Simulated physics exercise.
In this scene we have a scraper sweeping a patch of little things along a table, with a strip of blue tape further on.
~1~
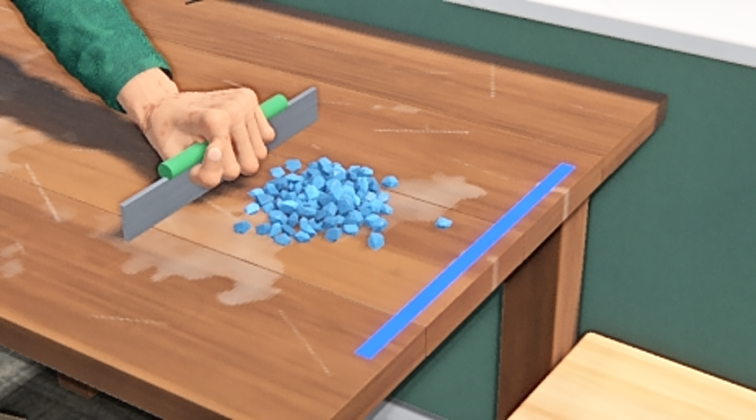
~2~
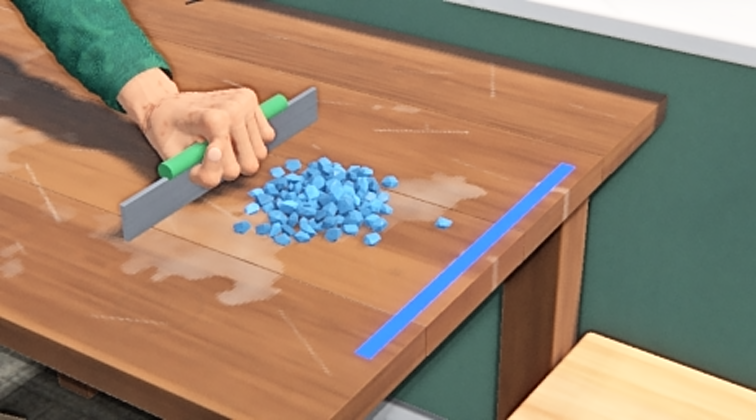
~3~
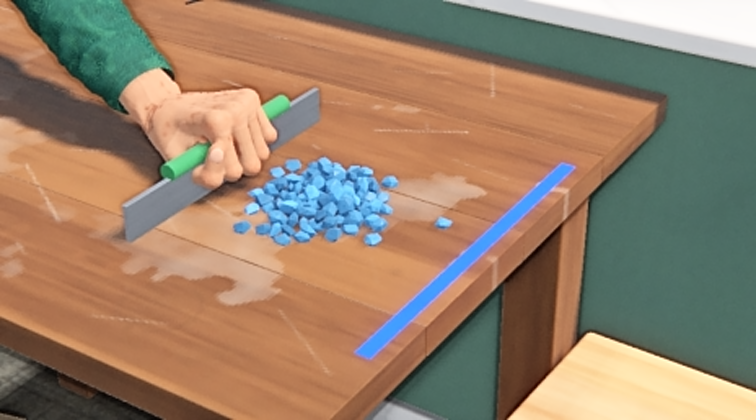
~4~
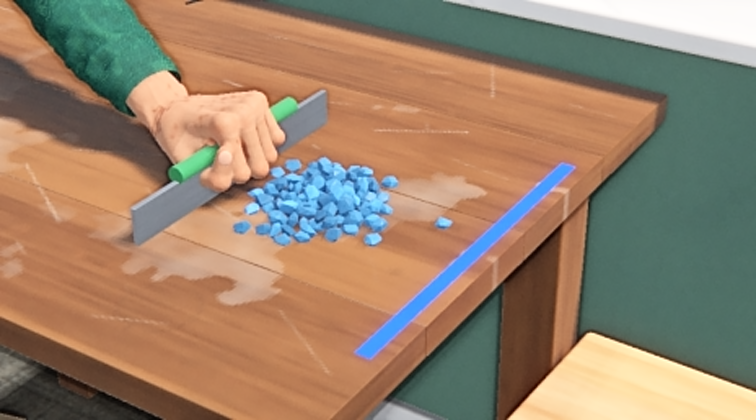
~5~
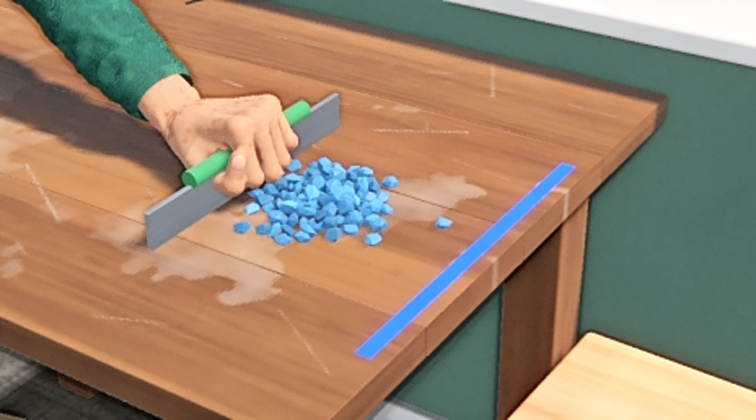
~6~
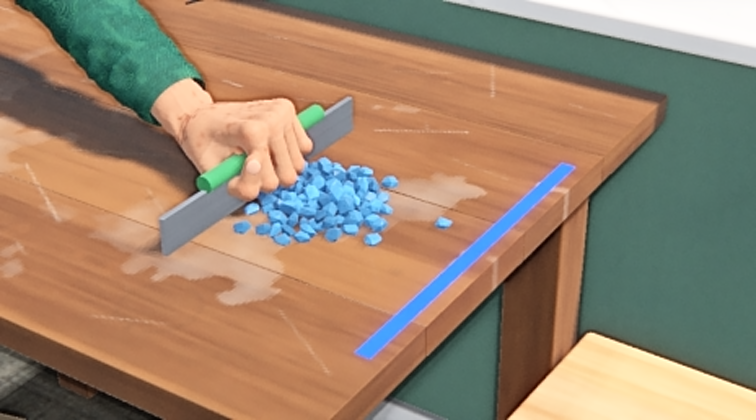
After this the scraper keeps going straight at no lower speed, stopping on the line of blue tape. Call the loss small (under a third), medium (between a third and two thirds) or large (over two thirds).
Large.
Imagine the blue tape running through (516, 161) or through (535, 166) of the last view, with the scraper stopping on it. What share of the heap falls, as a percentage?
About 30 and 60 per cent.
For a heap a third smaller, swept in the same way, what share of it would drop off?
90 per cent or so.
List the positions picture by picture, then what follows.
The first frame shows scraper at (139, 213), at rest; blue tape at (560, 173), right by the edge; edge at (495, 261); the heap at (318, 196), aquarium stones.
The second frame shows scraper at (139, 213), at rest.
The third frame shows scraper at (141, 214); the heap at (318, 196).
The fourth frame shows scraper at (149, 216).
The fifth frame shows scraper at (163, 221); the heap at (318, 196).
The sixth frame shows scraper at (177, 226); blue tape at (560, 173); edge at (495, 261); the heap at (318, 196), a stray few pushed along.
Soon, scraper still moving, near (372, 186); heap all on the table, its front near (489, 236).
A while on, scraper stopped at the blue tape; heap most over the edge.
Finally, scraper stopped at the blue tape; heap most over the edge.
